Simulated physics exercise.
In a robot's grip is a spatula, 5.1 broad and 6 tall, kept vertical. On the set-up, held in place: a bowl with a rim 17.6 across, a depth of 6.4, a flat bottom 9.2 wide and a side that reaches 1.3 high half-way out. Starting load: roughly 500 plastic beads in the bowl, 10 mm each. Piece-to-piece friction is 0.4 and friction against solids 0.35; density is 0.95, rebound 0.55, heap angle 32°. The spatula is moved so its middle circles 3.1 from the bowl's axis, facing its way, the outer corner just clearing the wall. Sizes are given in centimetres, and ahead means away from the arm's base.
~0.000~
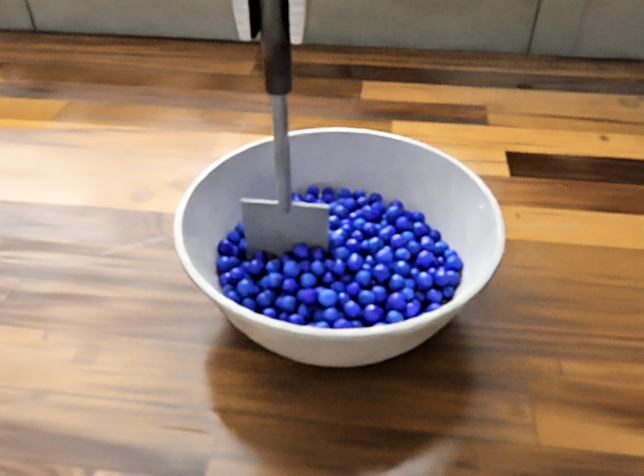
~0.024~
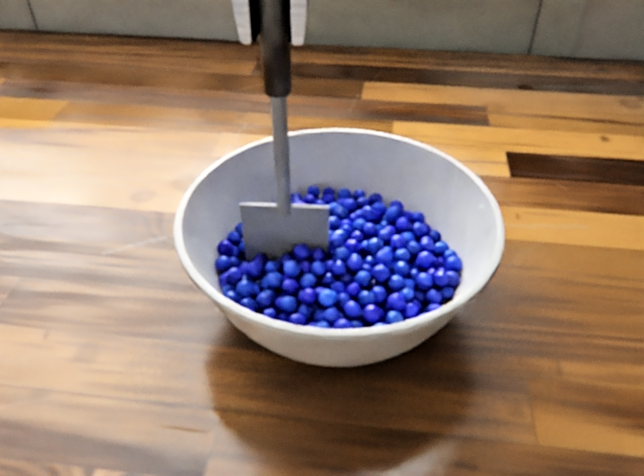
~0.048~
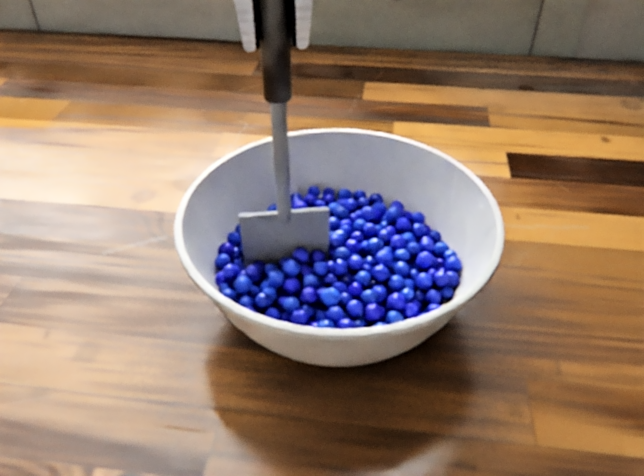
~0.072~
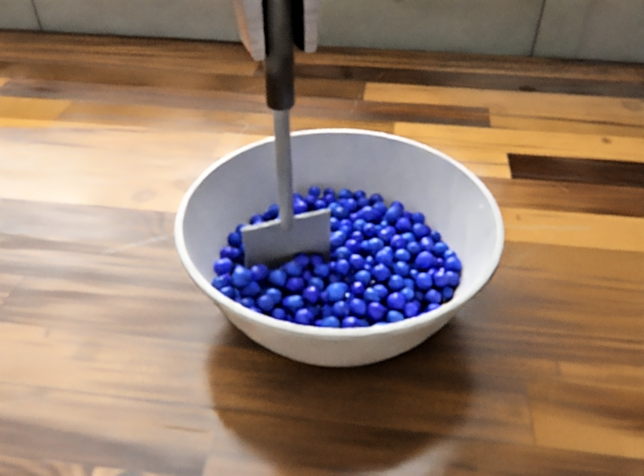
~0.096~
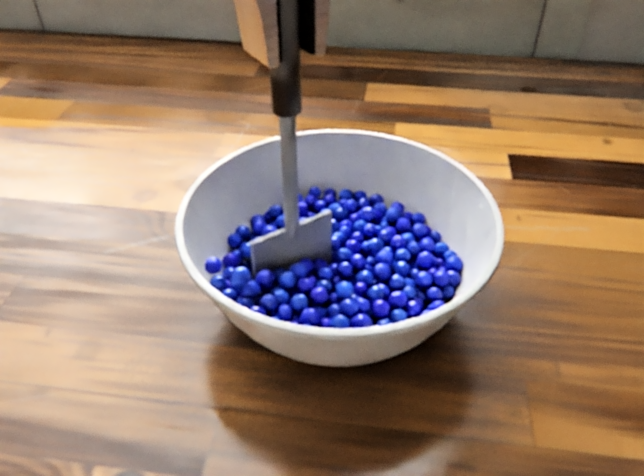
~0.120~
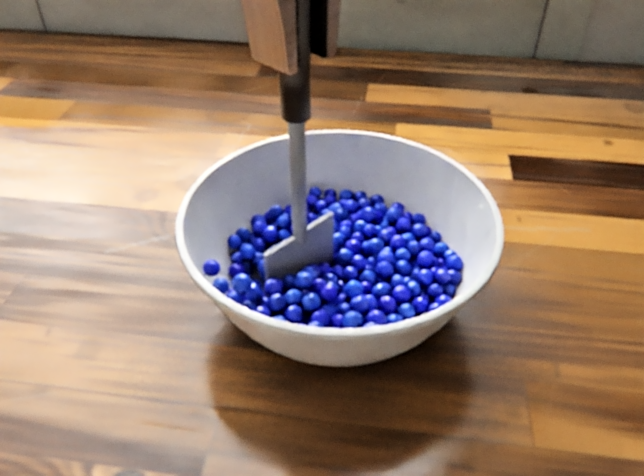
Spatula held upright by a robotic gripper turning and sweeping through blue beads in a white bowl, nudging some toward the left side.
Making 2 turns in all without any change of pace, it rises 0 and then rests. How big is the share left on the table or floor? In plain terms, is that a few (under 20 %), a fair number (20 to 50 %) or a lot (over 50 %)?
A few, under 20 %.
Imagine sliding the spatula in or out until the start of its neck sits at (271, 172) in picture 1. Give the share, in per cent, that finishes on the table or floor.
About 15 percent ends up on the table or floor.
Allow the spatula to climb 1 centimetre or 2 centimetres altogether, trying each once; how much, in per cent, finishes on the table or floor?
5 and 5 %.
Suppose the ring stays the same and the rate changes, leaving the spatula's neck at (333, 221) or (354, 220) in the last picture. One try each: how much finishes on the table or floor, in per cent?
About 25 per cent, then about 40 per cent.
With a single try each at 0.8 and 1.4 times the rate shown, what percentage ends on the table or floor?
Around 5 percent for the first try and 20 percent for the second.
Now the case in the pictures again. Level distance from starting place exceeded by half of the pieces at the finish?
I'd estimate close to 8 cm.
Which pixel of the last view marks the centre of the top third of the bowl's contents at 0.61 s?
About (256, 213).
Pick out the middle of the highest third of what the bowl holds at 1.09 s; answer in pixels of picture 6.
I'd put it close to (382, 189).
After 0.61 s, 316° round, highest piece 8 above the table; 483 in the bowl, 12 on the table or floor.
After 1.09 s, 218° round, highest piece 8 above the table; 472 in the bowl, 19 on the table or floor, 4 in flight or on the tool.
After 1.53 s, 0° round, highest piece 7 above the table; 459 in the bowl, 35 on the table or floor, 1 in flight or on the tool.
After 2.23 s, 0° round, highest piece 6 above the table; 459 in the bowl, 36 on the table or floor.
At rest, 459 in the bowl, 36 on the table or floor. That is 7 % on the table or floor.
